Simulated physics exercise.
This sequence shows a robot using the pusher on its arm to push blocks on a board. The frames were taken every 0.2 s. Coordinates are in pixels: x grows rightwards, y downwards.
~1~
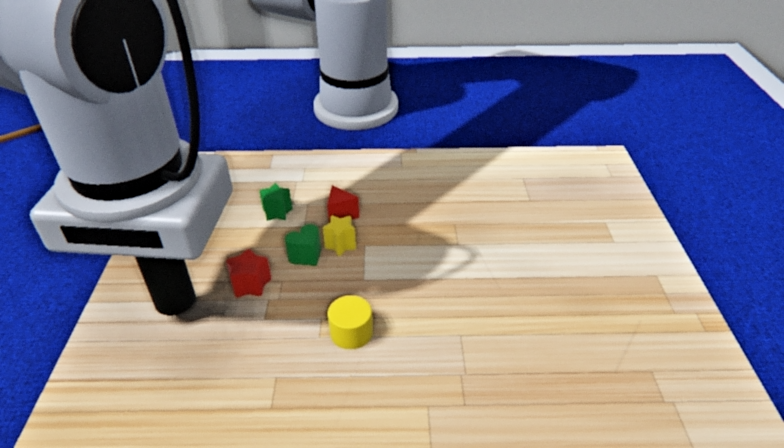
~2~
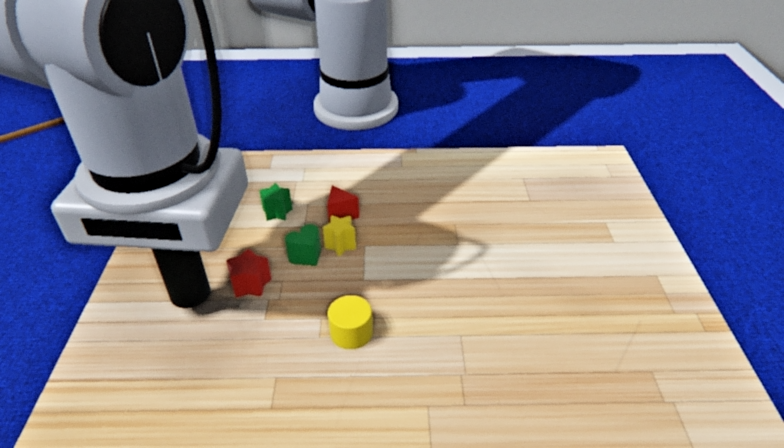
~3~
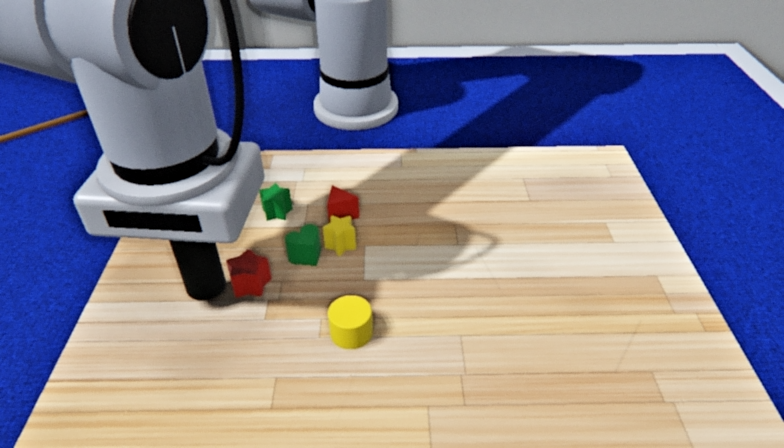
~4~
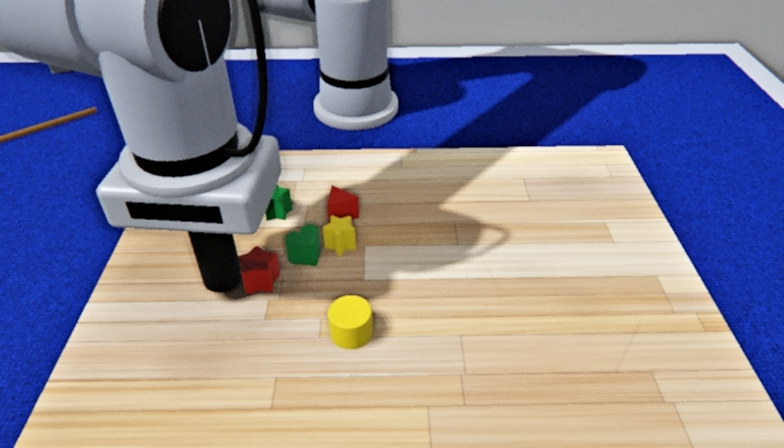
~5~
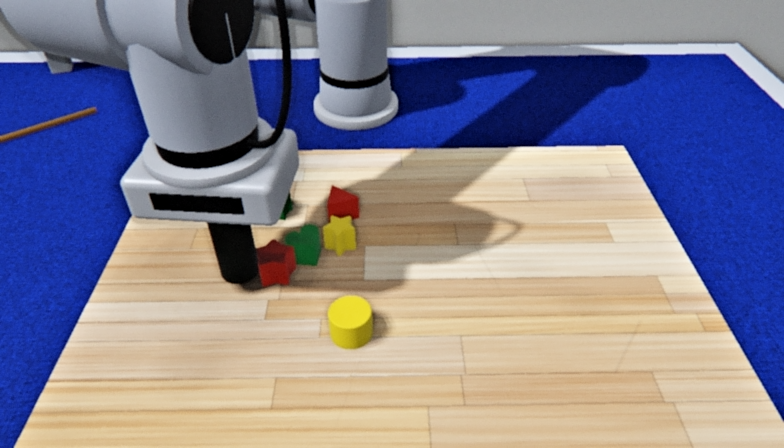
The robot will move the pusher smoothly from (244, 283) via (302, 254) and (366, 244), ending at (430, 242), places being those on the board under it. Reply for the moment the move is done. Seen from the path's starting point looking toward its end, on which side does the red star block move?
It moves over to the left.
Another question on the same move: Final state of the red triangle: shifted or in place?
In the end it has not been moved.
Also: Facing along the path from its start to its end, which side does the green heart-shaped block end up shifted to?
Answer: Leftward.
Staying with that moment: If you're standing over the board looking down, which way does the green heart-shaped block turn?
Twists anticlockwise.
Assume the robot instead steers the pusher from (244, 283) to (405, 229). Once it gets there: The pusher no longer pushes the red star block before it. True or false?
That claim is false.
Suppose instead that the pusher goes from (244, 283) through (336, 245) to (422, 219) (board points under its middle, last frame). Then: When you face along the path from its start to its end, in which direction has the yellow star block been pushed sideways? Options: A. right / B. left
A (right)
The first path, step by step. One third of the way, pusher at (302, 241); red star block at (332, 224); green heart-shaped block at (354, 210); yellow star block at (380, 215), turned 65° clockwise.
Two thirds of the way, pusher at (367, 232); red star block at (389, 208), turned 25° anticlockwise; green heart-shaped block at (394, 191); yellow star block at (417, 212).
At the end, pusher at (431, 230); red star block at (417, 202), turned 80° anticlockwise; green heart-shaped block at (399, 186), turned 30° anticlockwise; red triangle still; yellow star block at (450, 206), turned 160° clockwise.
